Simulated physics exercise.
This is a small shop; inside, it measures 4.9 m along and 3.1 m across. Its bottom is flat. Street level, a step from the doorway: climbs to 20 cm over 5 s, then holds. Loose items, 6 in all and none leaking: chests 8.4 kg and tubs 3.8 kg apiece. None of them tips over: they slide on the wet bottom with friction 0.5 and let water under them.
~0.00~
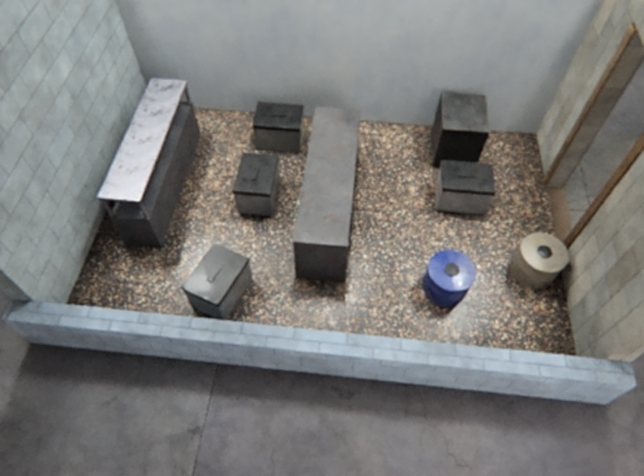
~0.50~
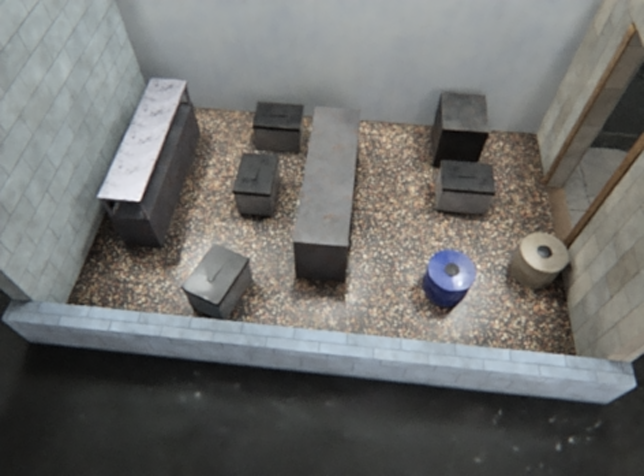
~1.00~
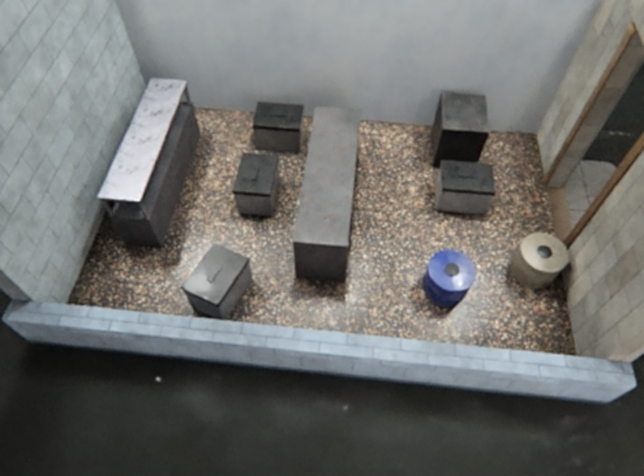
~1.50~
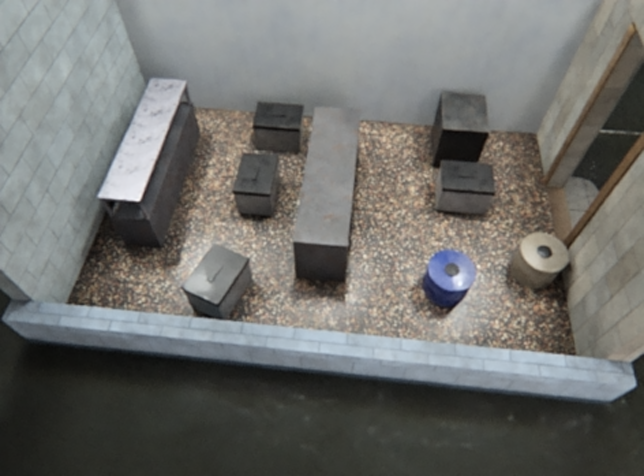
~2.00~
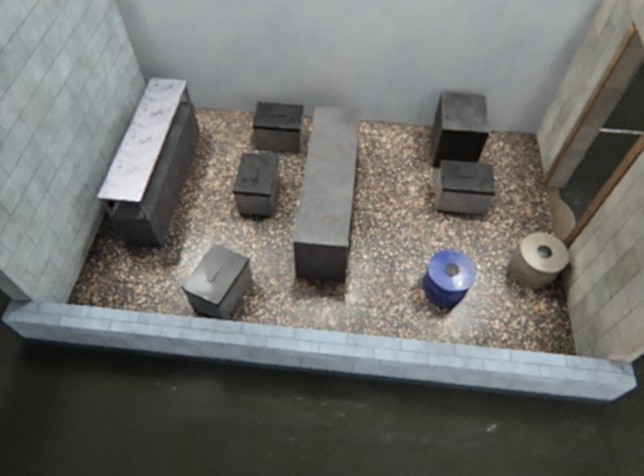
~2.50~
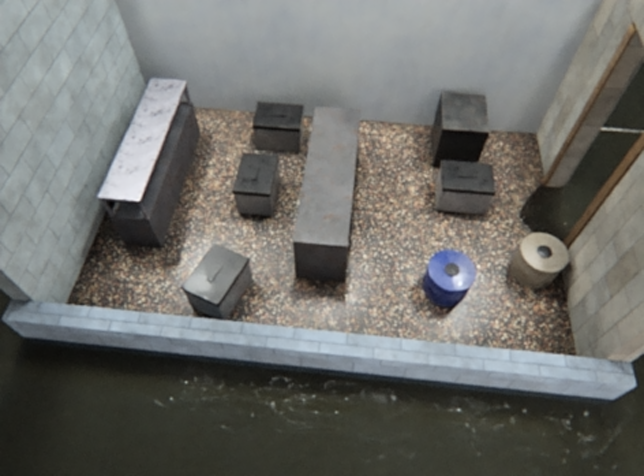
The clip shows a small walled shop with dark chests, a long counter and two tubs, one blue, on a pebbled floor; dark water spreads over the ground outside, then edges in at the right-hand doorway, while the objects stay still.
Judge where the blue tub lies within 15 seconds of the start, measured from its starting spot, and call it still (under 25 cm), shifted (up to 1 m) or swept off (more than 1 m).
It is shifted.
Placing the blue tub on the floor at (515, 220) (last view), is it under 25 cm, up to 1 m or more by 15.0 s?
In that run it wanders far off.
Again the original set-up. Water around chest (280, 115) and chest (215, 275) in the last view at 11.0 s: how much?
Roughly 3 and 4 cm.
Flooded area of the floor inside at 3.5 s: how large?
Roughly 1.5 m2 of it is wet.
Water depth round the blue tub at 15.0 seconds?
Somewhere close to 8 cm.
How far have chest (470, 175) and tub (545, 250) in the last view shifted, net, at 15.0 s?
Respectively 400 and 60 centimetres.
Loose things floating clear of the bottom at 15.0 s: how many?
At that time the total is 6.
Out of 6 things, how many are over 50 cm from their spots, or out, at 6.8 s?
By then 1.
After 3.5 s the blue tub is near (452, 270), 0.0 m from its start, aground; 0 afloat.
After 6.8 s the blue tub is near (443, 310), 0.4 m from its start, aground; 1 afloat.
After 11.0 s the blue tub is near (537, 241), 0.9 m from its start, afloat; 3 afloat.
After 15.0 s the blue tub is near (490, 309), 0.5 m from its start, afloat; 6 afloat.
